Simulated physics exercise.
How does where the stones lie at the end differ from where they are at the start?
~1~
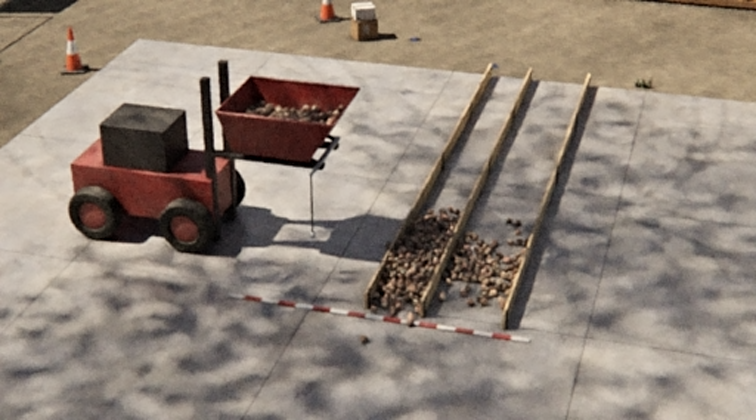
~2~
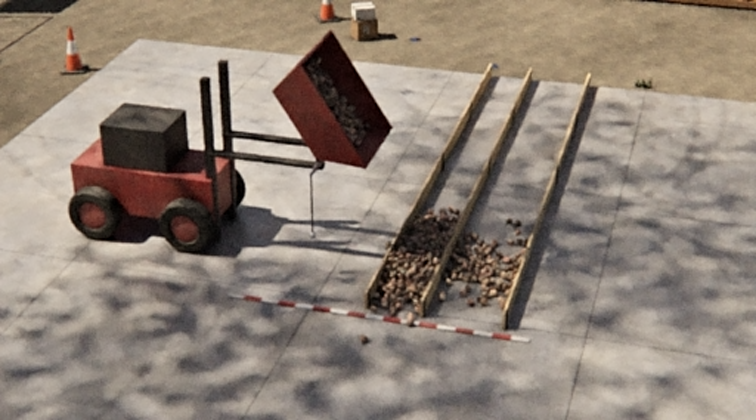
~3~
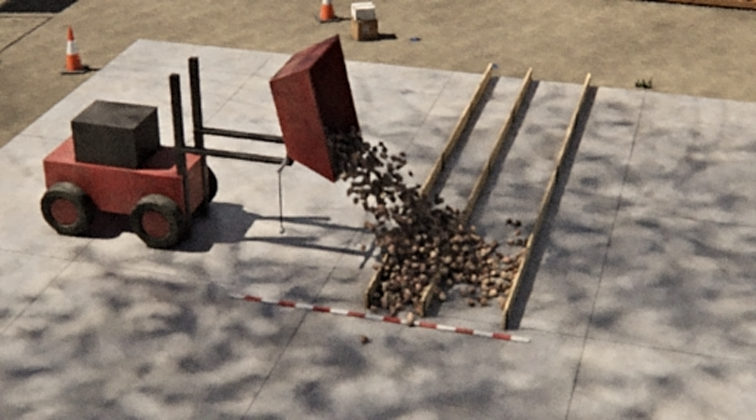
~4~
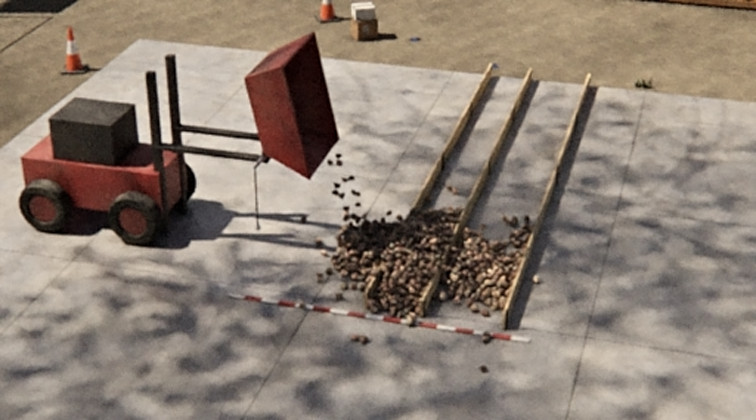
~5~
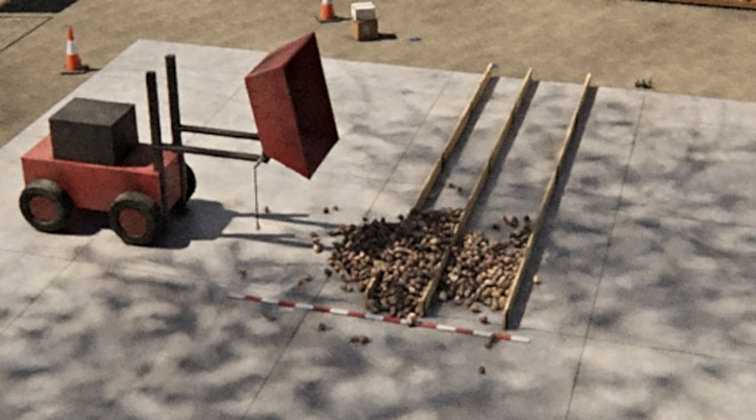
At the start some stones sit in the raised red skip and the rest lie between the planks. At the end they all lie on the ground in a wider pile that also spreads out to the left of the planks.
